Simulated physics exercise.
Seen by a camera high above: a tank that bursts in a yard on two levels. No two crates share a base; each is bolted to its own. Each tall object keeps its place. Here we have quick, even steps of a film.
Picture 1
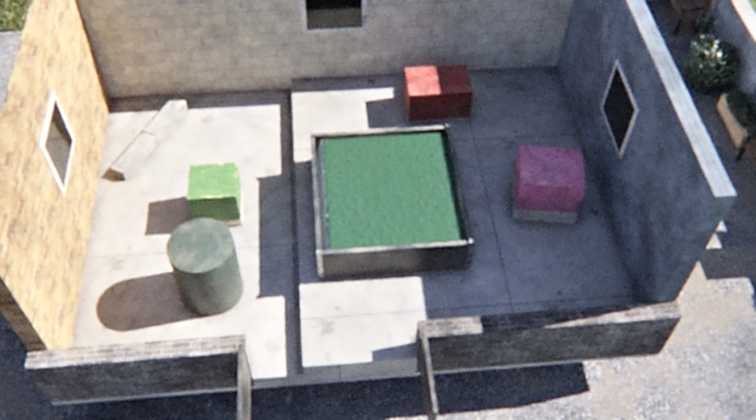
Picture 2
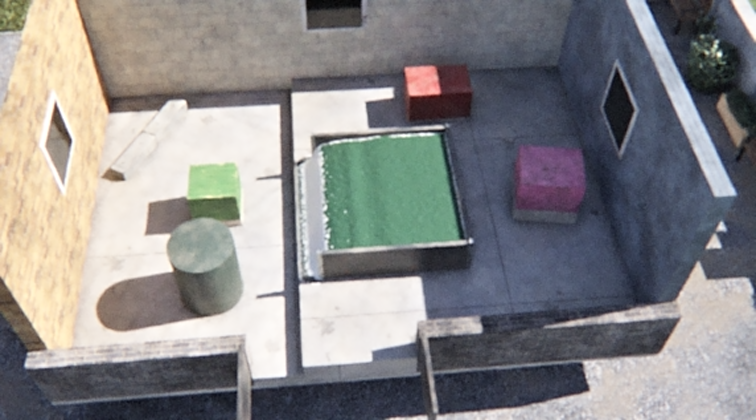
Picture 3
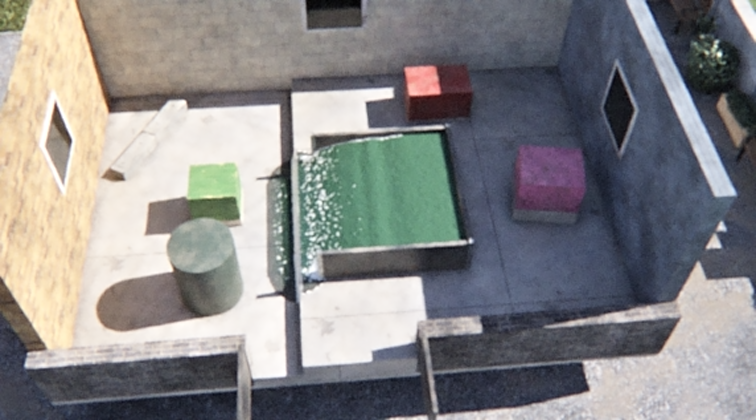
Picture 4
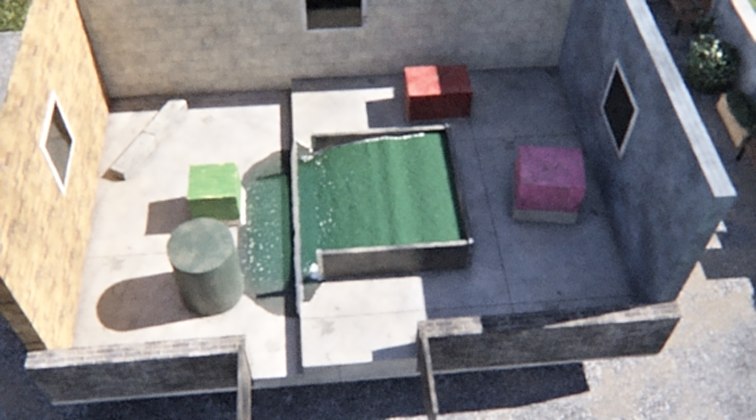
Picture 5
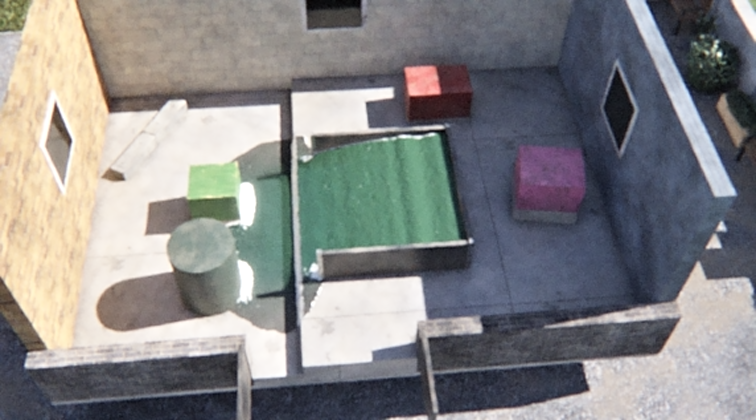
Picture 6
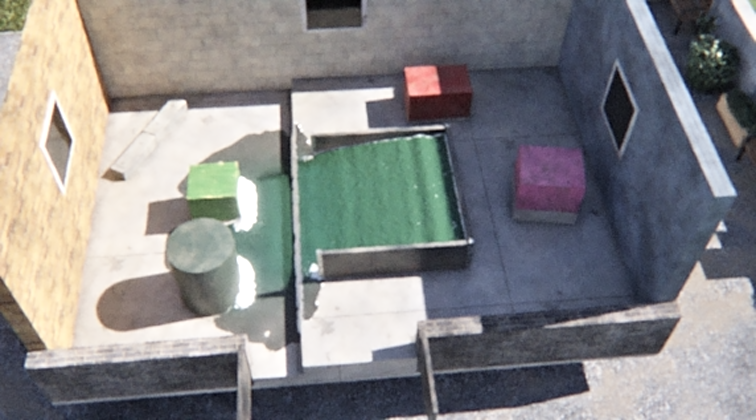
The clip opens on a high view of a walled yard, where still green water fills a square tank among coloured crates and a grey-green cylinder. The tank's left side gives way, and water pours left over the step onto the lower floor, then reaches the green crate and cylinder, foaming white against them.
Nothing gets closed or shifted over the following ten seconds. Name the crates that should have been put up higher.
Result: The pink crate never gets touched by the water; the green crate gets touched by the water; the red crate never gets touched by the water.
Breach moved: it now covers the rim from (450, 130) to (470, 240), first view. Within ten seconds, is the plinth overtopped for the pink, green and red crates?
The pink crate is reached; the green crate is not reached; the red crate is reached.
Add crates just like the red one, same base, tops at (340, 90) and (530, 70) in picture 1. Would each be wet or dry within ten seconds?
Going in order, the first crate remains untouched while the second remains untouched.
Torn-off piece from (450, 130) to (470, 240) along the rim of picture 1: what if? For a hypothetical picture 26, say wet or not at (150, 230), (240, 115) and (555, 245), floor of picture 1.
In order: Spared, spared, swamped.
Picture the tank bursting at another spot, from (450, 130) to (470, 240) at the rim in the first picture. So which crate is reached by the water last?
The one in green.
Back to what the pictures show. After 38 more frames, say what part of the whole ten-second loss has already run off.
Estimated share: Close to 60 %.
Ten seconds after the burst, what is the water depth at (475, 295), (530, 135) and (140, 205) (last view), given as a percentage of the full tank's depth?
Around 0, 0 and 20 percent, in that order.
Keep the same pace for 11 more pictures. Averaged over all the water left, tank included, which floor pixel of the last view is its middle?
I'd mark it close to (276, 224).
A moment on, water covers 25 % of the floor; the pink crate not reached, the green crate water round its plinth, the red crate not reached.
Next, water covers 40 % of the floor; the pink crate not reached, the green crate water round its plinth, the red crate not reached.
Then, water covers 45 % of the floor; the pink crate not reached, the green crate water round its plinth, the red crate not reached.
Later, water covers 45 % of the floor; the pink crate not reached, the green crate water round its plinth, the red crate not reached.
In the end, water covers 45 % of the floor; the pink crate stayed above the water, the green crate was topped, the red crate stayed above the water.
